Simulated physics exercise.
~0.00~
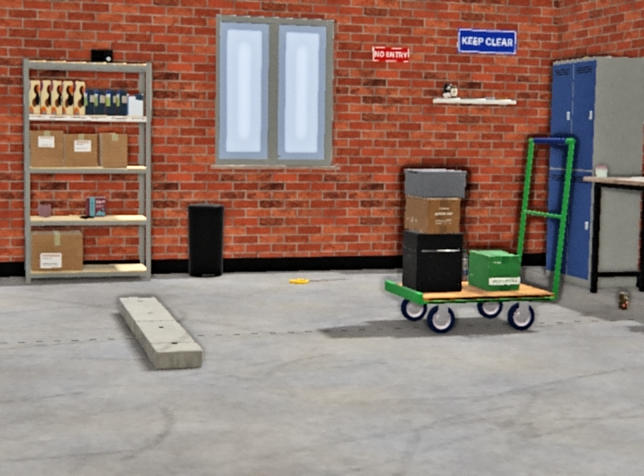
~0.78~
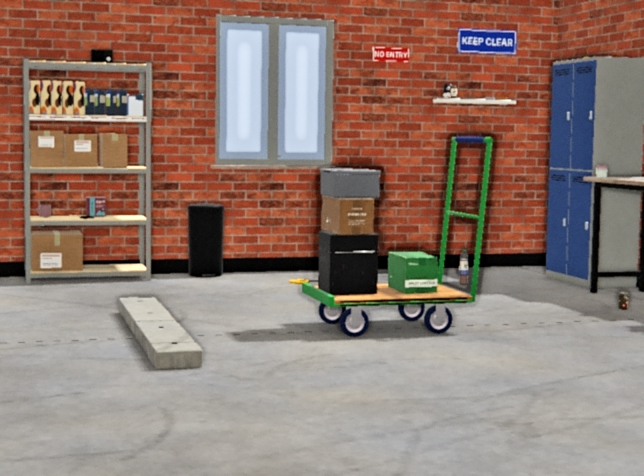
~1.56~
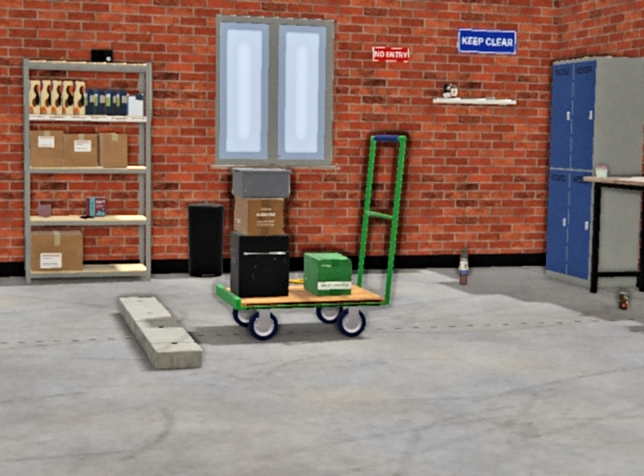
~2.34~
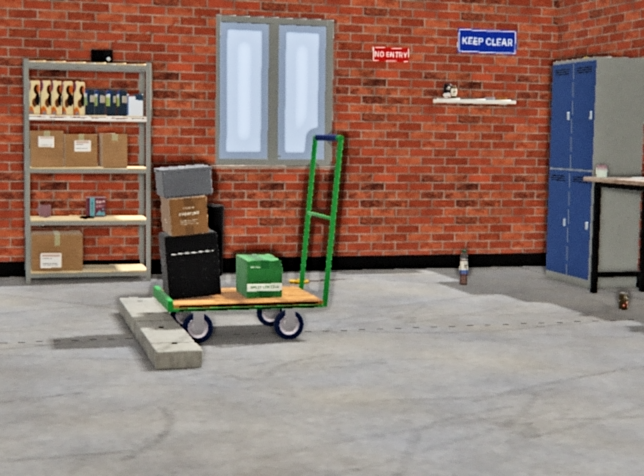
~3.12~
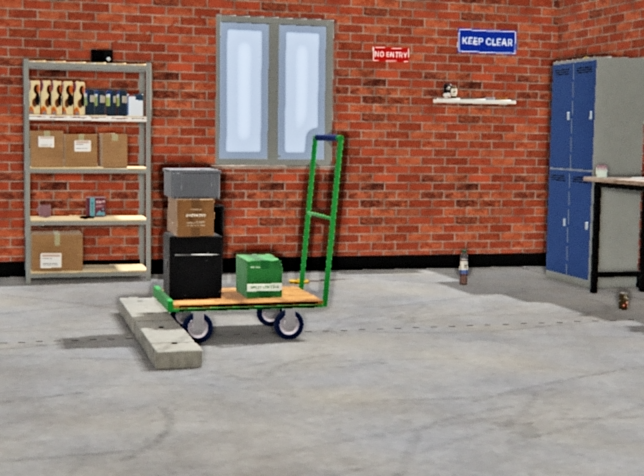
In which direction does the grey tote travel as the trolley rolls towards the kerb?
The grey tote travels to the left, riding on top of the stack as the trolley rolls to the kerb.
Loaded green platform trolley rolling left into a concrete kerb and stopping, its stacked boxes tilting, then settling upright on the deck.
